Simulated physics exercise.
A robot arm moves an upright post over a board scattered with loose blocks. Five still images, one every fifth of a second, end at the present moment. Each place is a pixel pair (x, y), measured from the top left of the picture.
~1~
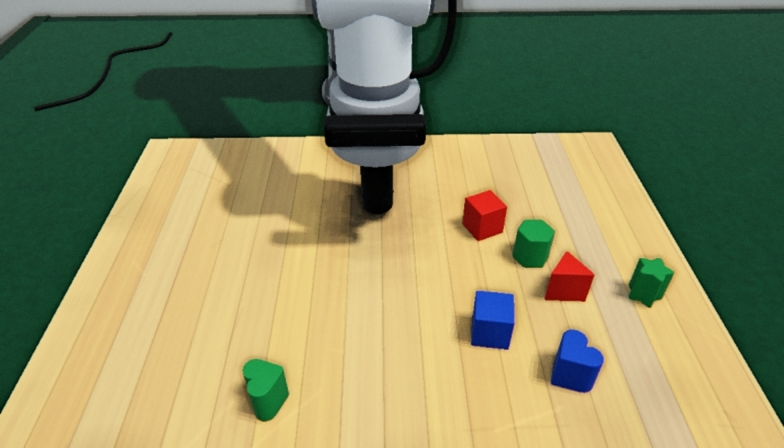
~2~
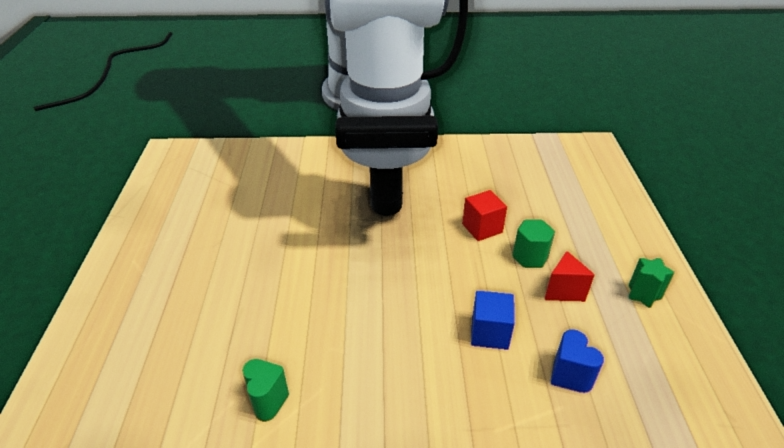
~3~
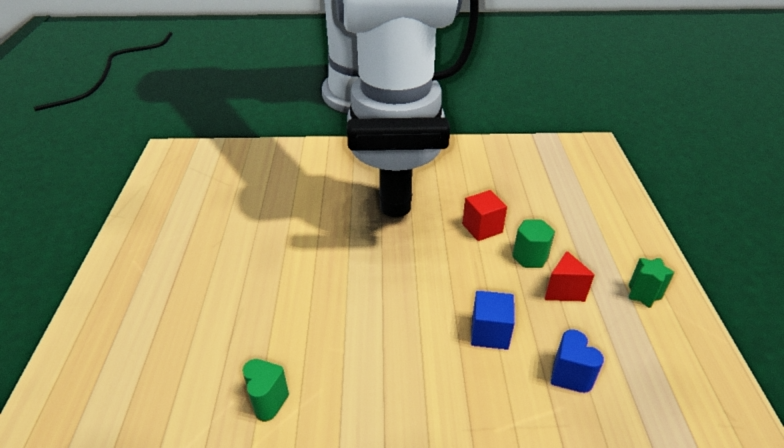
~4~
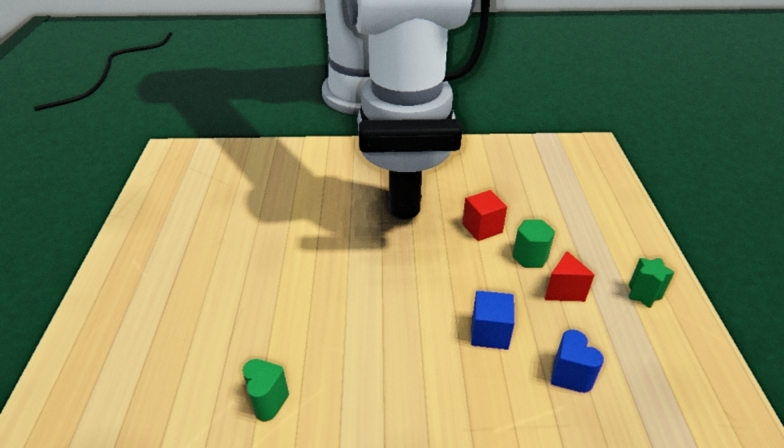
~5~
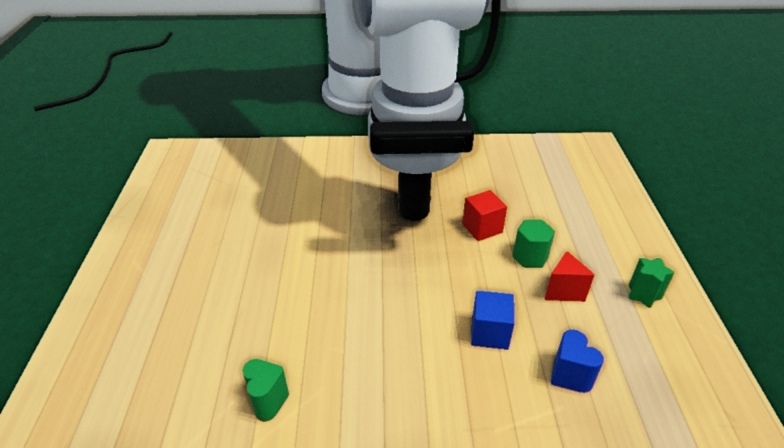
A robot arm holding a dark upright post reaches over the far side of a pale wooden board on a green surface, seen from above and in front. A red cube, green hexagonal block, red triangular block, green star, blue cube and blue heart sit to the right, with a green heart at the near left. The post slides slightly rightward toward the red cube, while the blocks and camera stay still.
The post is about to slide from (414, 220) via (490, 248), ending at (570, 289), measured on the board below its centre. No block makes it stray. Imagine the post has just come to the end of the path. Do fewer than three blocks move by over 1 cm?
Going by the path, no.
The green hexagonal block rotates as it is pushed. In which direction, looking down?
It goes round opposite to clock hands.
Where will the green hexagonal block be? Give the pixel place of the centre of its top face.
That would be at about pixel (579, 235).
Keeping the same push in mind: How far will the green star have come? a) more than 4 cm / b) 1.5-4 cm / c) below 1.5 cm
It's c.
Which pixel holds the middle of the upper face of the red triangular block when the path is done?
It will end up at (597, 283).
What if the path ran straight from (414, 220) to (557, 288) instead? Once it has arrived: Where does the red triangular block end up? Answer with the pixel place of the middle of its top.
It should be at (593, 277) by then.
The first path, step by step. One third of the way, post (466, 229); red square piece (496, 201).
Two thirds of the way, post (517, 253); red square piece (503, 200), turned 25° anticlockwise; green hexagonal block (556, 233), turned 30° anticlockwise.
At the end, post (572, 281); red square piece (503, 200), turned 25° anticlockwise; green hexagonal block (579, 235), turned 75° anticlockwise; red triangular block (597, 283), turned 40° clockwise; green star in place.
